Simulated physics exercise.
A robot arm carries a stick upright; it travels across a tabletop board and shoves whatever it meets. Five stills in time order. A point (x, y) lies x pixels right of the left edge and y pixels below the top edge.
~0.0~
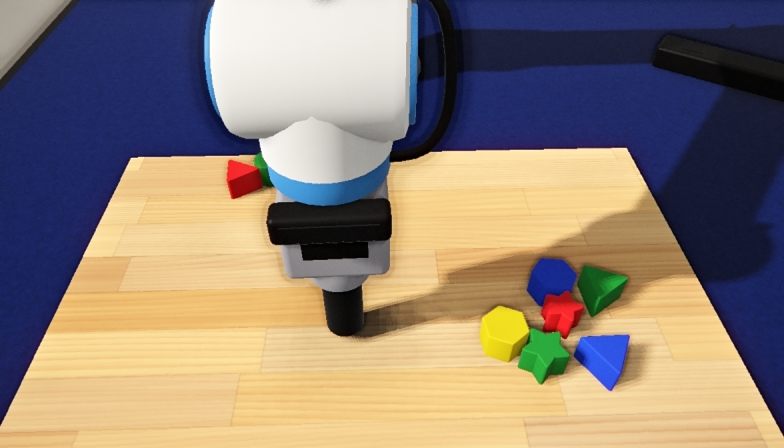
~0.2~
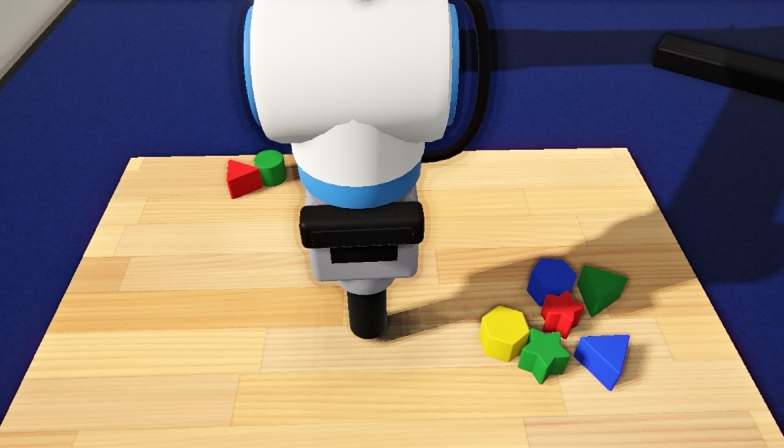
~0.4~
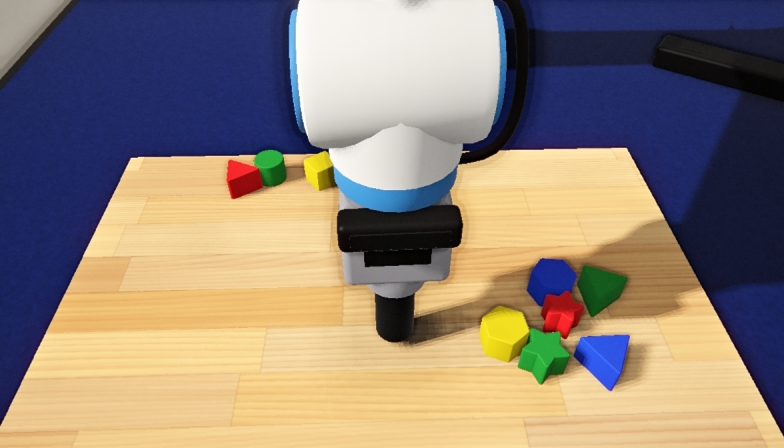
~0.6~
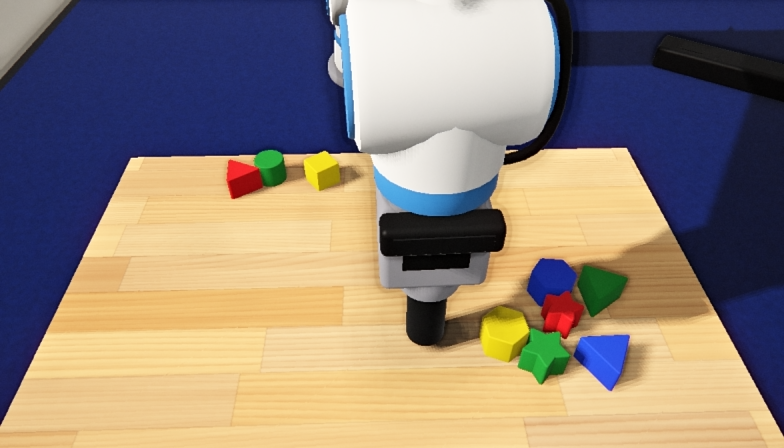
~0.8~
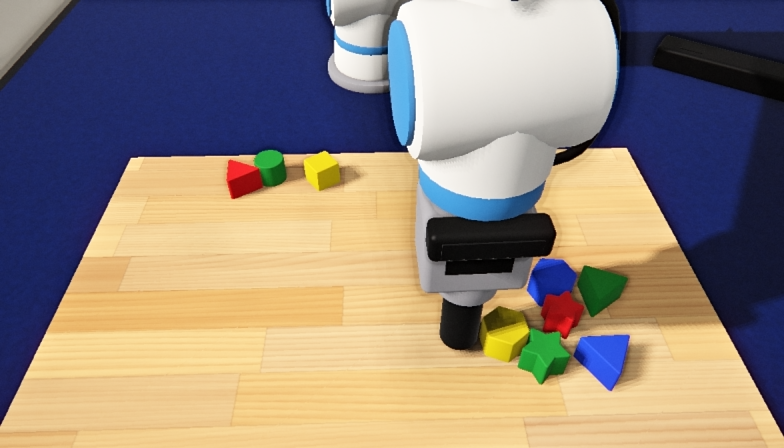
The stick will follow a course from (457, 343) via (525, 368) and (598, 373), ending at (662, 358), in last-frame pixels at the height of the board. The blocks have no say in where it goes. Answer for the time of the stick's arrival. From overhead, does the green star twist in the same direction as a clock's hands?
It seems so.
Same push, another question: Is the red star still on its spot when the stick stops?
No - that is not the case.
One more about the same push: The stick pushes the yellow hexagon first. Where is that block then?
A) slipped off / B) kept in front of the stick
My answer is option A.
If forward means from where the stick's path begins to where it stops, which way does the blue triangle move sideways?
Side: Left.
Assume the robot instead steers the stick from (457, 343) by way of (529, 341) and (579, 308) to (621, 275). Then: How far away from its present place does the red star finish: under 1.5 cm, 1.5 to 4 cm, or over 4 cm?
The block winds up beyond 4 cm from where it is now.
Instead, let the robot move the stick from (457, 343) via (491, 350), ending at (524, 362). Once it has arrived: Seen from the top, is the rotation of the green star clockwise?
The answer is yes.
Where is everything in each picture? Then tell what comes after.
In the first frame, tip of the stick at (346, 322), middles of tops, yellow hexagon at (506, 324), green star at (547, 346), red star at (564, 304), blue triangle at (610, 348).
In the second frame, stick at (368, 324), nothing pushed.
In the third frame, stick at (395, 327), nothing pushed.
In the fourth frame, stick at (425, 331), nothing pushed.
In the fifth frame, stick at (458, 335), yellow hexagon at (506, 324), green star at (547, 346), red star at (564, 304), blue triangle at (610, 348).
The first path, step by step. One third of the way, stick at (530, 360); yellow hexagon at (552, 322), turned 55° anticlockwise; green star at (575, 355), turned 45° clockwise; red star at (572, 299).
Two thirds of the way, stick at (603, 365); yellow hexagon at (592, 319); green star at (647, 361), turned 55° clockwise; red star at (579, 289), turned 20° anticlockwise; blue triangle at (667, 339).
At the end, stick at (668, 349); yellow hexagon at (600, 320), turned 160° anticlockwise; green star at (711, 361), turned 85° clockwise; red star at (579, 289), turned 20° anticlockwise; blue triangle at (709, 328), turned 20° anticlockwise.
